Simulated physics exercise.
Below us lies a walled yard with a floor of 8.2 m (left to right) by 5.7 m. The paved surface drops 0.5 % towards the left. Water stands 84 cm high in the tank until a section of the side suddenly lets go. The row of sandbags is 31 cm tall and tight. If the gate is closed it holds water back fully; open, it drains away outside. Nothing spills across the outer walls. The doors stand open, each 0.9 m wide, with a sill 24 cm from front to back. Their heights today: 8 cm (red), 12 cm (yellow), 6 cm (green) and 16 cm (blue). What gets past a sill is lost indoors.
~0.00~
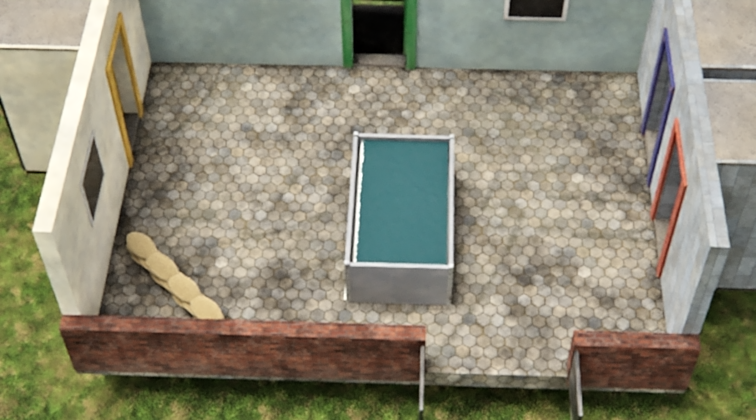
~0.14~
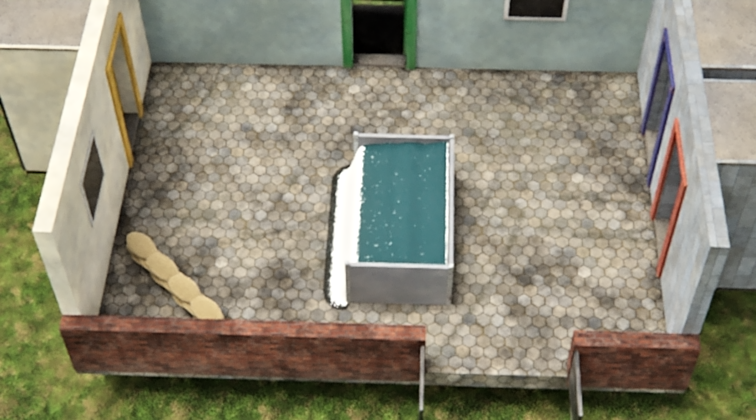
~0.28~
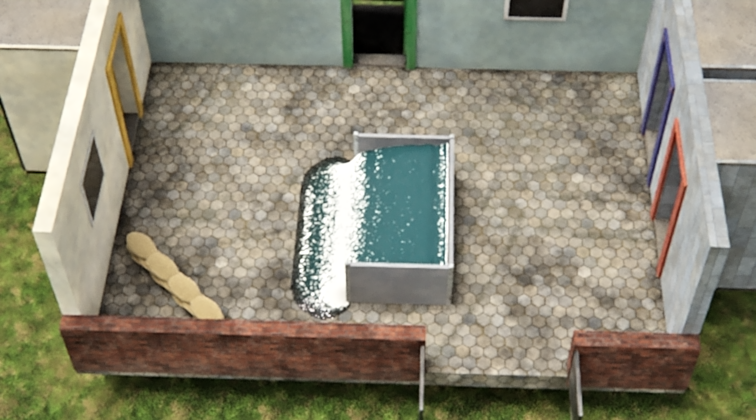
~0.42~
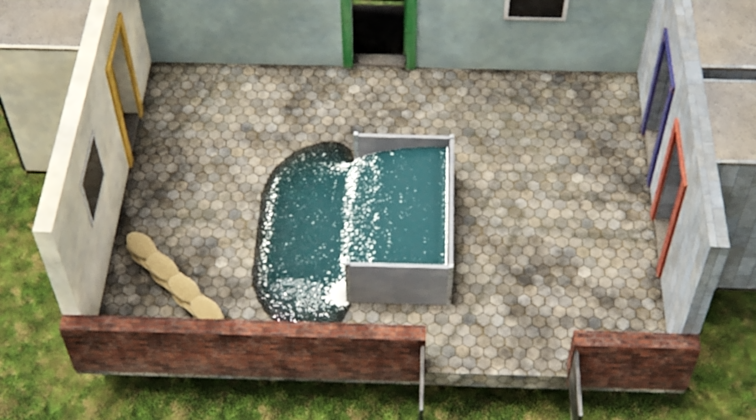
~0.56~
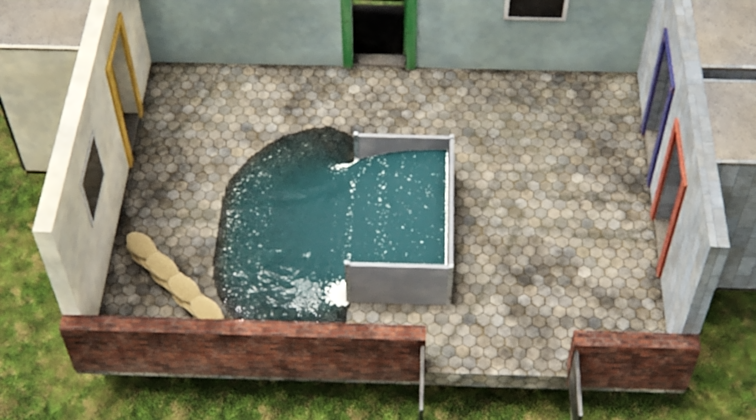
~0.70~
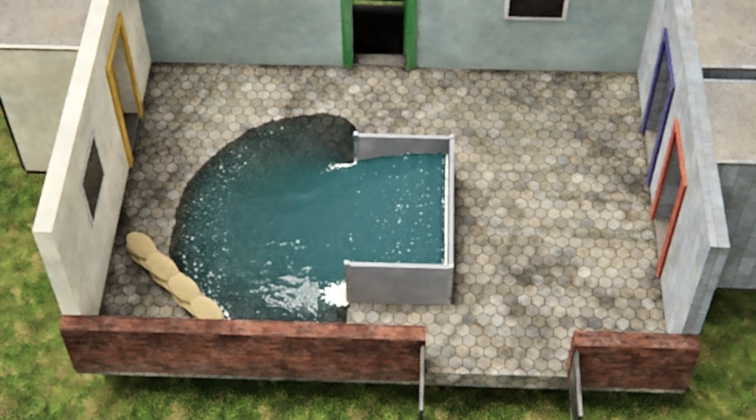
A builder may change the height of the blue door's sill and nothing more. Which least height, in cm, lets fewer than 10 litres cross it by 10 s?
At least 9.5 cm or so.
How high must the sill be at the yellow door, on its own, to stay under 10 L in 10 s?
About 25 cm at yellow.
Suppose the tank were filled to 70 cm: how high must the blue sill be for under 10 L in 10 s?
Some 7.0 cm.
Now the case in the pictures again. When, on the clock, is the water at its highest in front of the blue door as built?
At about 7.0 s.
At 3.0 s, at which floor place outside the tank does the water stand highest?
At about (148, 82).
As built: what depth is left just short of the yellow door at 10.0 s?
Roughly 7.5 cm deep.
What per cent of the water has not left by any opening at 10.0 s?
Roughly 94 in a hundred.
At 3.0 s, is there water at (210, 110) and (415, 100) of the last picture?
In that order: Wet, still dry.
After 1.4 s water covers 35 % of the floor, deepest (56 cm) near (120, 218); it has not reached the blue door.
After 3.0 s water covers 40 % of the floor, deepest (44 cm) near (148, 82); it has not reached the blue door.
After 10.0 s water covers 95 % of the floor, deepest (12 cm) near (536, 82); 8 cm at the blue door, 0 litres in over its 16 cm sill.
At the blue door as built, the water arrived by 5.8 s and peaked near 13 cm at 7.0 s.
With a sill of 8 cm, 22 litres would have come in within the 10 s; with 11.5 cm, 2 litres. So under 10 litres takes about 9.5 cm.
